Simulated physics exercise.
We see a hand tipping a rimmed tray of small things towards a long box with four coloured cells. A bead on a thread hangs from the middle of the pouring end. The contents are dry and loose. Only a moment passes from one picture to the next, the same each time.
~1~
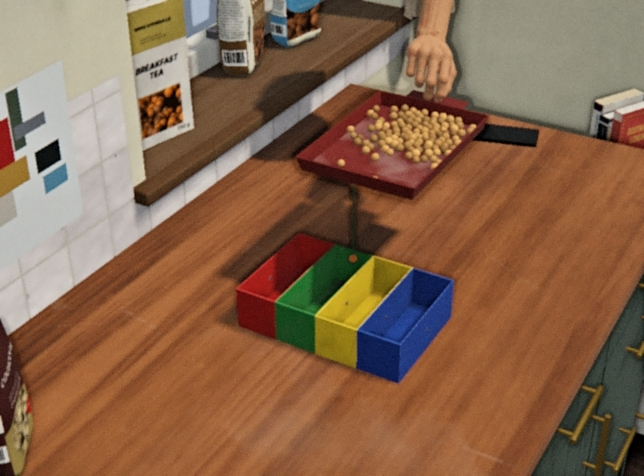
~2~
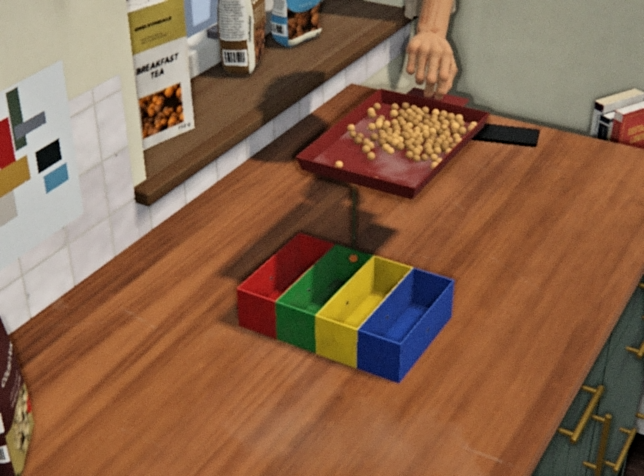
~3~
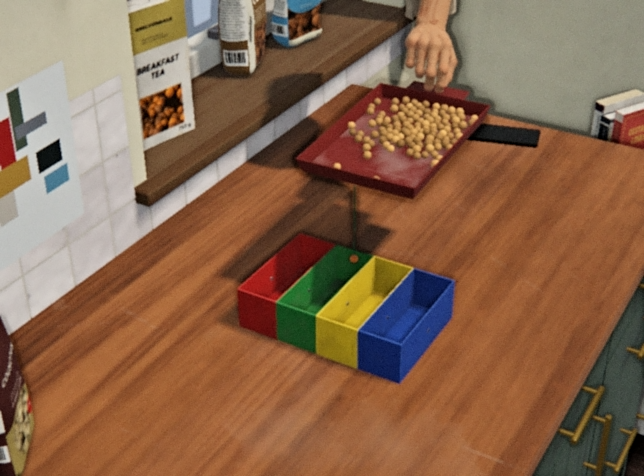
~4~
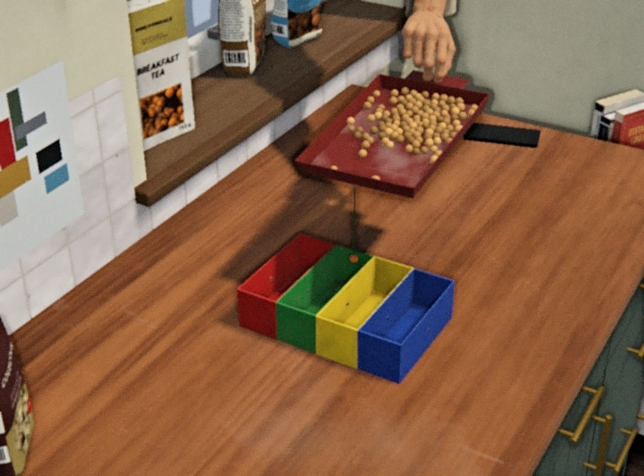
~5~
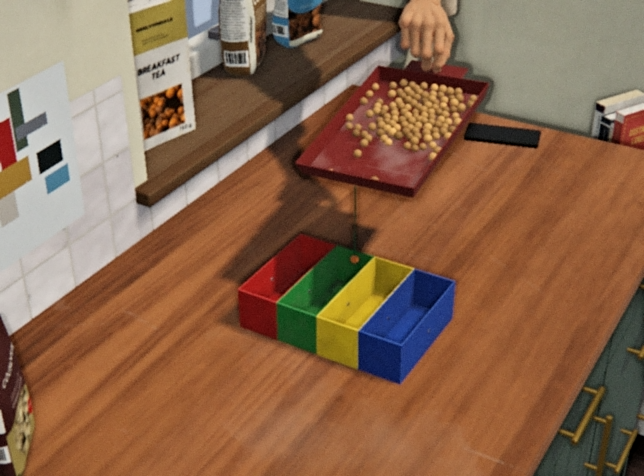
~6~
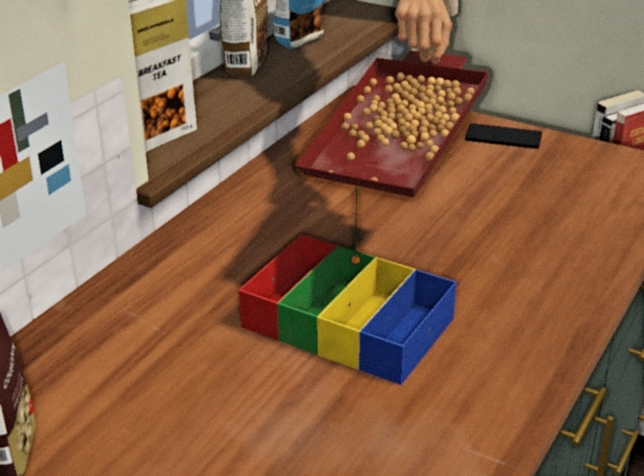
Hand tilting a dark red tray of round wooden beads, its far end rising gradually above a box with four coloured cells.
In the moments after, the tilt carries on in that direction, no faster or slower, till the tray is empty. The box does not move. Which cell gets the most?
Most goes to the red cell.
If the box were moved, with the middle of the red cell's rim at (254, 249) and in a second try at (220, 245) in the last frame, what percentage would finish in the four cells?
The first gives 100 %, the second 100 %.
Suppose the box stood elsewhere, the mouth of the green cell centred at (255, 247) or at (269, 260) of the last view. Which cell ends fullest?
One: The yellow one. Two: That yellow cell.
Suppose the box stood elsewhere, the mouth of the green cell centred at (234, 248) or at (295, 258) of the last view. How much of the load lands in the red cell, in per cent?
The first gives 0 %, the second 0 %.
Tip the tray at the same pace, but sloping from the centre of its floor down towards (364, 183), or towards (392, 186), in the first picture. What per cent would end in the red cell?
First some 10, then 0 per cent.
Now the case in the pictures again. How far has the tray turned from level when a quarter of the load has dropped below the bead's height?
Around 80° of tilt.
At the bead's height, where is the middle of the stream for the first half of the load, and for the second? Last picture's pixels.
Around (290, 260) and then (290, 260).
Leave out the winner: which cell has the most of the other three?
In second place: That green cell.
Shortly afterwards, tray tipped steeply; the bulk on the tray; a little in the red cell; only a few in the green cell; a little falling or outside the box.
Next, tray tipped past a quarter turn; only a few on the tray; near half in the red cell; near a quarter in the green cell; only a few in the blue cell; near a quarter falling or outside the box.
Some moments later, tray tipped past a quarter turn; near two thirds in the red cell; near a quarter in the green cell; only a few in the blue cell; only a few in the yellow cell; a little falling or outside the box.
In the end, tray tipped past a quarter turn; near two thirds in the red cell; near a quarter in the green cell; only a few in the blue cell; only a few in the yellow cell; a little outside the box.
